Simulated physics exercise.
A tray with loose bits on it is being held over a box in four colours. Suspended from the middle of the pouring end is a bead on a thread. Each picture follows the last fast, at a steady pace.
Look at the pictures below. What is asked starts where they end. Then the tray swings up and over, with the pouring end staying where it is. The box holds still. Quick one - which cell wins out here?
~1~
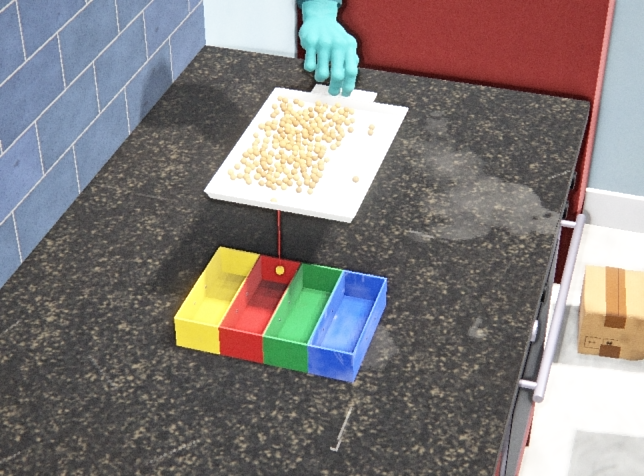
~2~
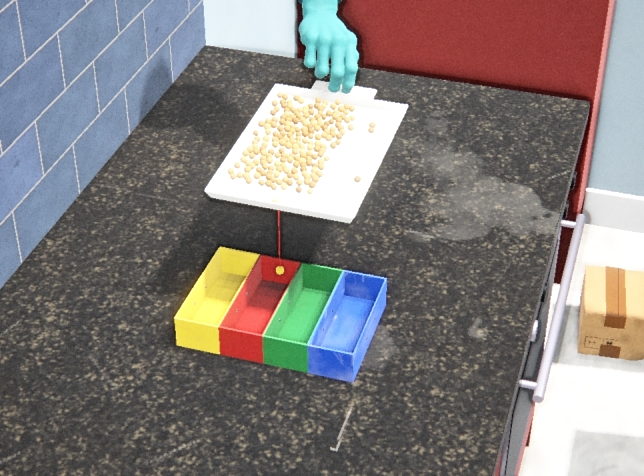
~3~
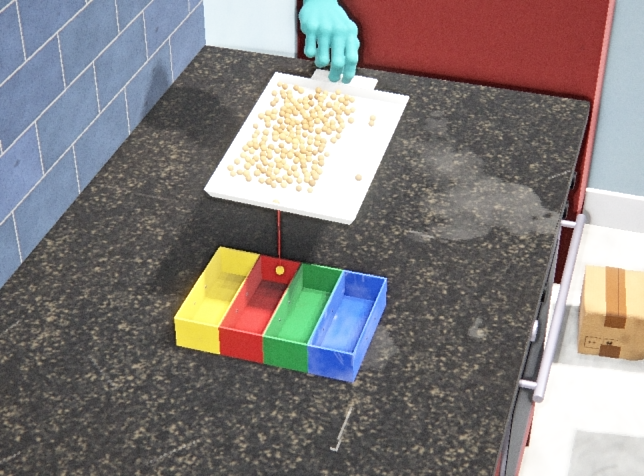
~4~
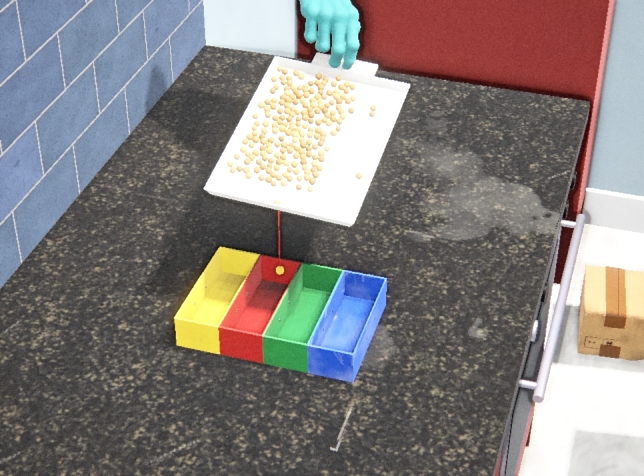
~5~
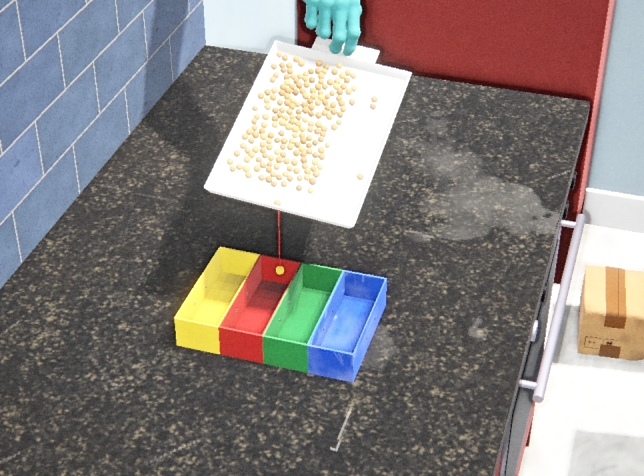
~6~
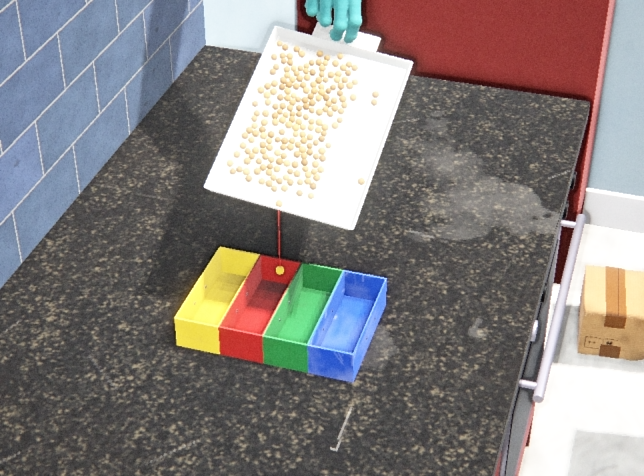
The blue one wins out.
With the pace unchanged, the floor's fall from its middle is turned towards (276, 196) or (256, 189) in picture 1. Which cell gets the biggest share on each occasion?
So the first one goes to yellow and the second to the yellow cell.
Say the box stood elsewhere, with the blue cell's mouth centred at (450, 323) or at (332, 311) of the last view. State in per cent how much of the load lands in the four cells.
Roughly 80 %, then roughly 70 %.
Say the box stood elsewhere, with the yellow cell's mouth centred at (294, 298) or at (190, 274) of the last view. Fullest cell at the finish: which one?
First place: The cell in red; second place: The cell in blue.
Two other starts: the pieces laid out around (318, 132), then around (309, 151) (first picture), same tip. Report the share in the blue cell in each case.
The first start yields 50 per cent, the second 60 per cent.
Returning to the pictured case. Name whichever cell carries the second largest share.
The answer here is green.
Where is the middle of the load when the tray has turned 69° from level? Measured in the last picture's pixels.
About (326, 300).
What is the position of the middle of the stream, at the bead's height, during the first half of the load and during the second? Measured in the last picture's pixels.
I'd put it at roughly (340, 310), and after that at roughly (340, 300).
Just after the last frame, tray tipped steeply; roughly a quarter on the tray; roughly a quarter in the blue cell; about a tenth in the green cell; about a tenth in the red cell; roughly a third falling or outside the box.
A moment on, tray tipped past a quarter turn; roughly half in the blue cell; roughly a quarter in the green cell; about a tenth in the red cell; just a few in the yellow cell; roughly a quarter falling or outside the box.
Further on, tray tipped past a quarter turn; roughly half in the blue cell; roughly a quarter in the green cell; about a tenth in the red cell; just a few in the yellow cell; roughly a quarter falling or outside the box.
When it is over, tray tipped past a quarter turn; roughly half in the blue cell; roughly a quarter in the green cell; about a tenth in the red cell; just a few in the yellow cell; roughly a quarter outside the box.
